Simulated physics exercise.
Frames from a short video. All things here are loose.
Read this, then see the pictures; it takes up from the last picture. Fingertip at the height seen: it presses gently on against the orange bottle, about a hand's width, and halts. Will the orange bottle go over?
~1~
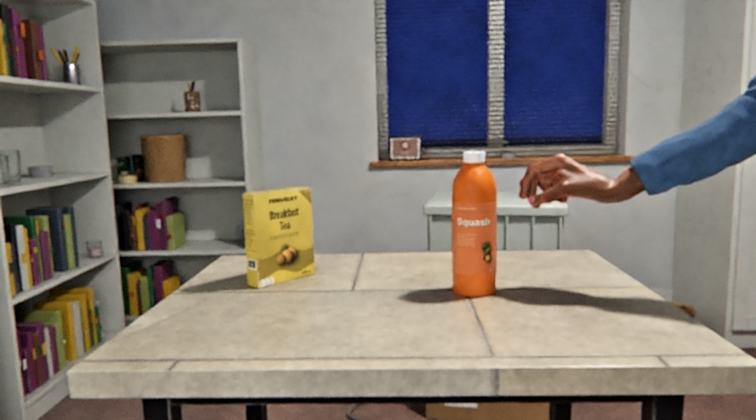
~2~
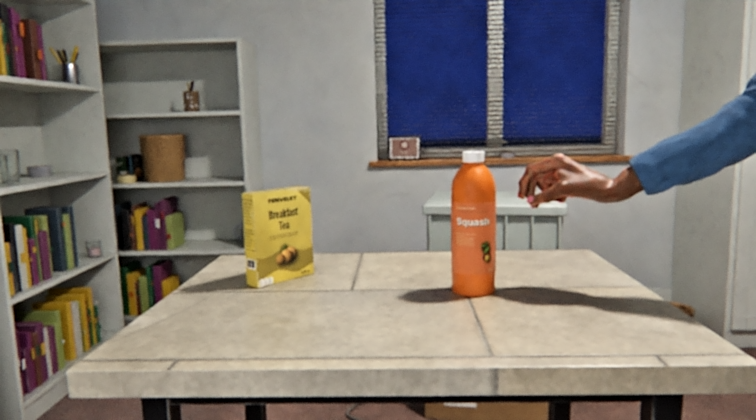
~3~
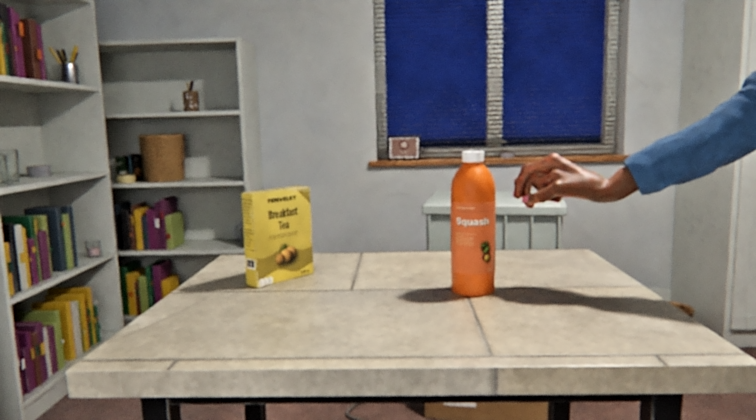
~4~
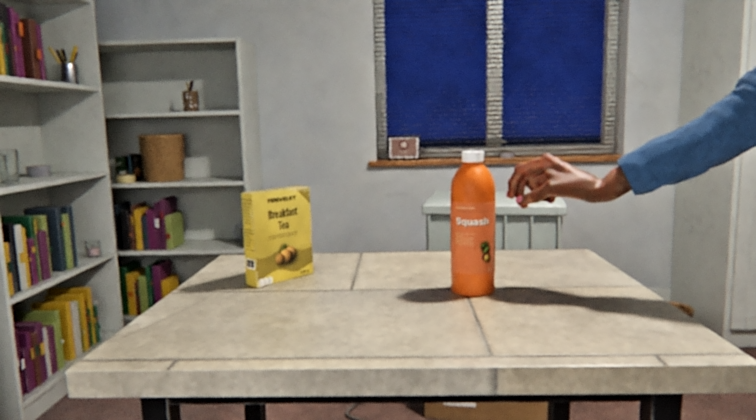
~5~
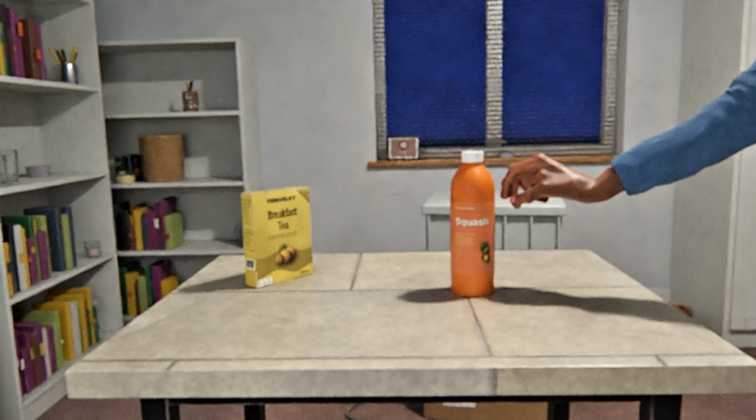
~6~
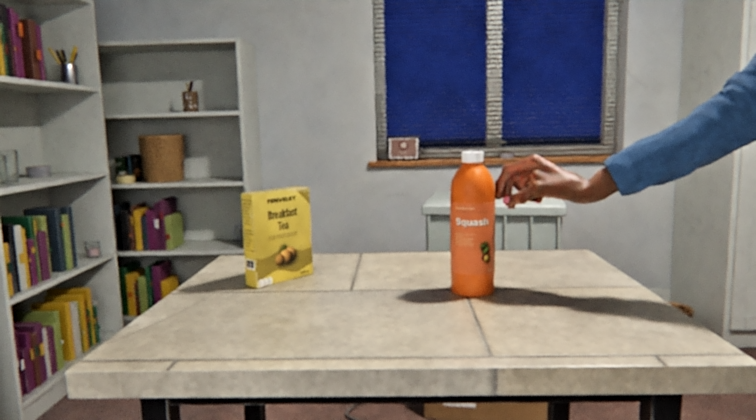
Yes. It is brought down.
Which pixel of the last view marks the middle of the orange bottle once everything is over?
End point in the final view: About (376, 272).
Then, 0.30 s later than the last frame, orange bottle tilted by 11° near (458, 220).
Then, 0.70 s later than the last frame, orange bottle tilted by 37° near (425, 225).
Then, 0.80 s later than the last frame, orange bottle tilted by 60° near (401, 240).
Then, 0.90 s later than the last frame, orange bottle on its side near (377, 271).
When it is over, lying over on the table, orange bottle. End places, in pixels of the last picture, orange bottle near (376, 271).
